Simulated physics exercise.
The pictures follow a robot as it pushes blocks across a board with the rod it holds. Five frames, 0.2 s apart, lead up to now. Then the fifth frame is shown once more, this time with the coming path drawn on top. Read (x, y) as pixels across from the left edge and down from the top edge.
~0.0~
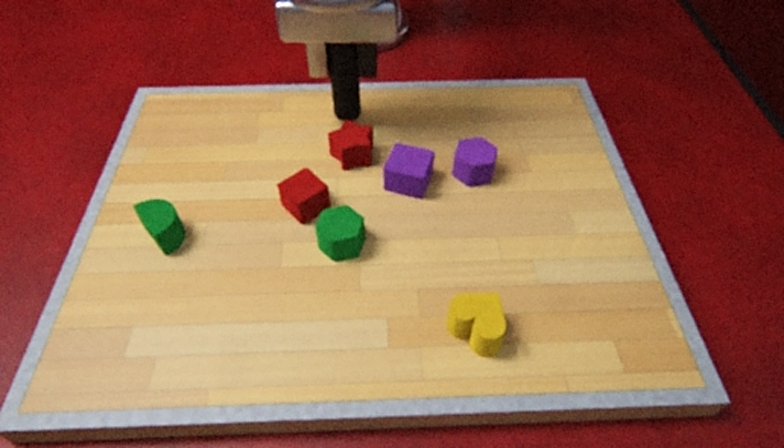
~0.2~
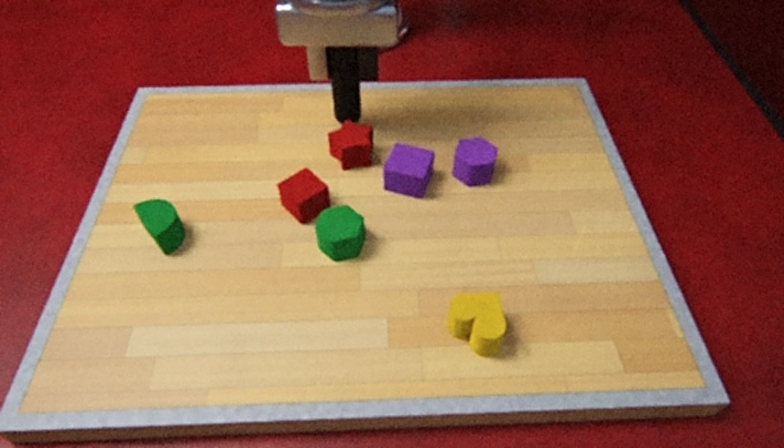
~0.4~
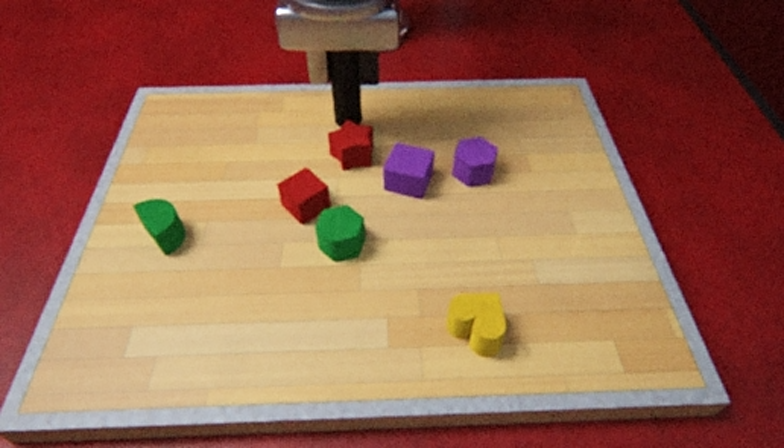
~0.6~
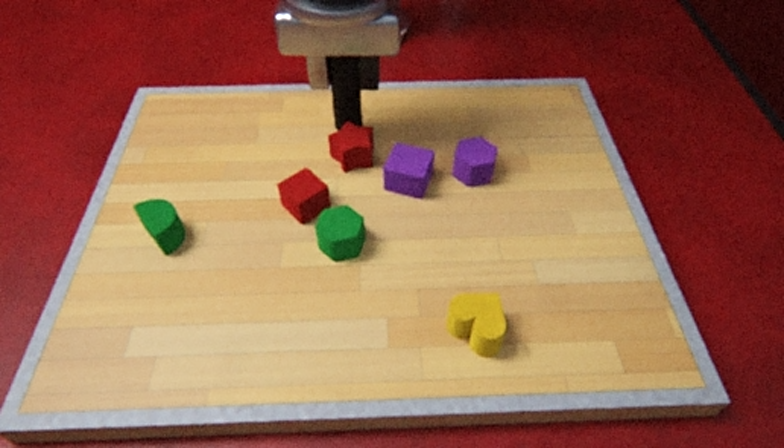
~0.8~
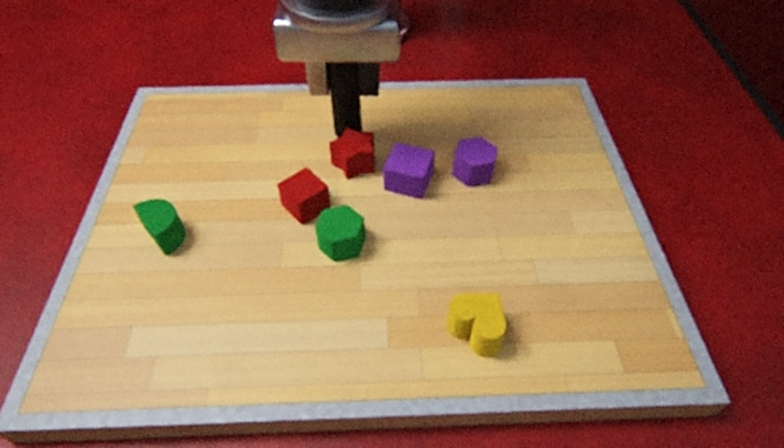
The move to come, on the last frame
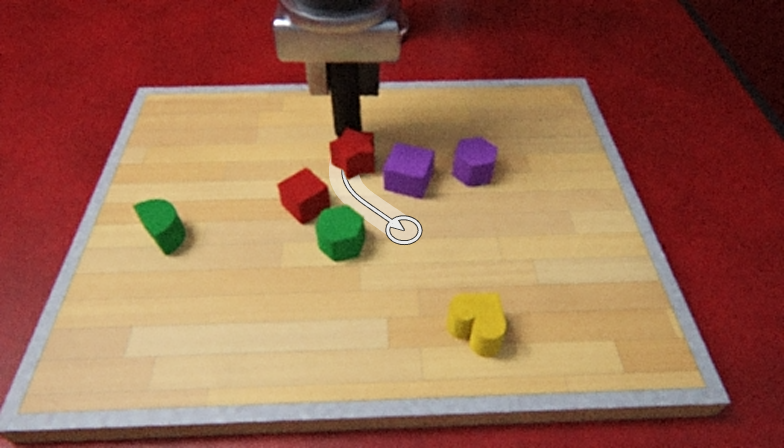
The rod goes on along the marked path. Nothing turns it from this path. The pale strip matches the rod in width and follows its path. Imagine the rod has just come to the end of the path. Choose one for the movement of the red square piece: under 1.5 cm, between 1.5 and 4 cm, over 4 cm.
The distance will be below 1.5 cm.
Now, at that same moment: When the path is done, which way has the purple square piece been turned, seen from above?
My answer: Anticlockwise.
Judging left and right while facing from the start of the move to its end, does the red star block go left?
It seems so.
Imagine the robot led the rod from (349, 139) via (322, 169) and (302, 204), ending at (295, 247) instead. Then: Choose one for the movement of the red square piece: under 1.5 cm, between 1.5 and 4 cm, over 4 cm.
Movement: Over 4 cm.
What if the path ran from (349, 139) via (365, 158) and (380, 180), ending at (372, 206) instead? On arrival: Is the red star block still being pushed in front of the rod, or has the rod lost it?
My prediction: In front.
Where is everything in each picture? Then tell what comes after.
Rod tip (348, 114); block tops, red square piece (302, 184); red star block (352, 134); purple square piece (409, 159), in the first frame.
Rod (348, 117); blocks unchanged, in the second frame.
Rod (349, 121); blocks unchanged, in the third frame.
Rod (349, 126); red star block (352, 135), in the fourth frame.
Rod (348, 132); red square piece (302, 184); red star block (354, 142); purple square piece (409, 159), in the fifth frame.
Path on the board, from (349, 139) through (344, 172) and (365, 203) to (404, 230).
What follows on the original path. One third of the way, rod (343, 165); red star block (364, 166), turned 60° anticlockwise.
Two thirds of the way, rod (365, 197); red star block (401, 192), turned 100° anticlockwise; purple square piece (427, 164), turned 45° anticlockwise.
At the end, rod (404, 224); red square piece in place; red star block (448, 205), turned 145° anticlockwise; purple square piece (435, 164), turned 70° anticlockwise.
